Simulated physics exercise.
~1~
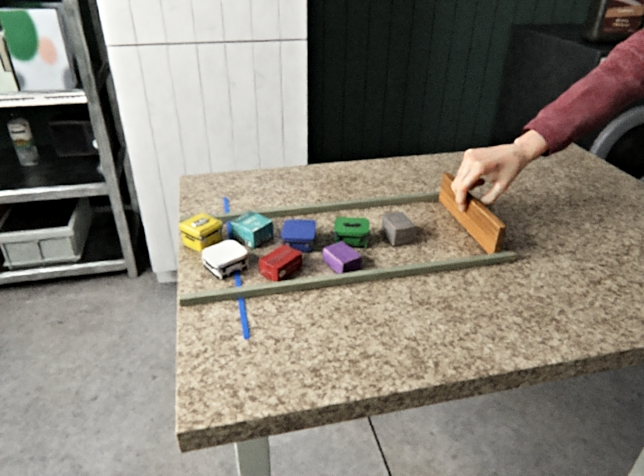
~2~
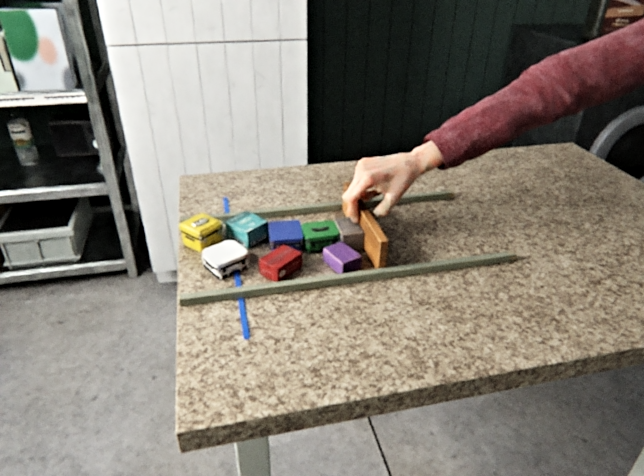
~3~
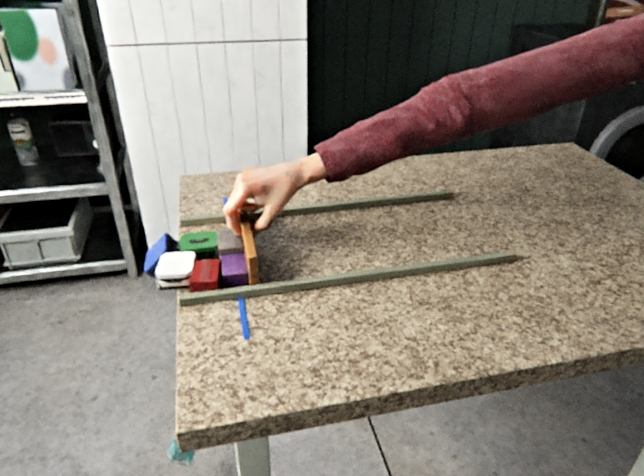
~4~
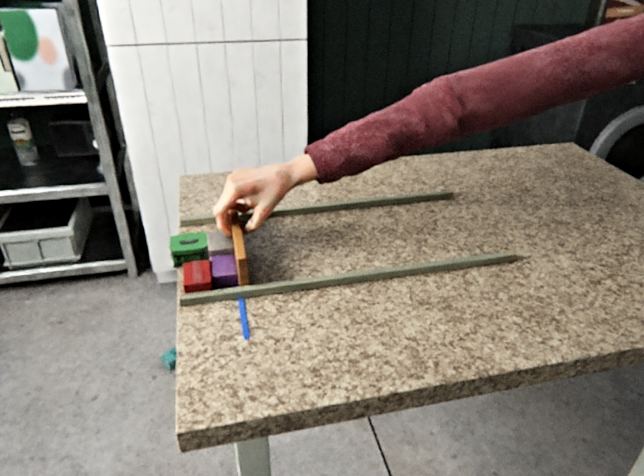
On a speckled tabletop, a hand slides an upright wooden board leftward between two rails, pushing eight small colourful cases towards the table's edge. The yellow, turquoise, blue and white ones go over the end, and the board halts near the blue tape with the others still on the table.
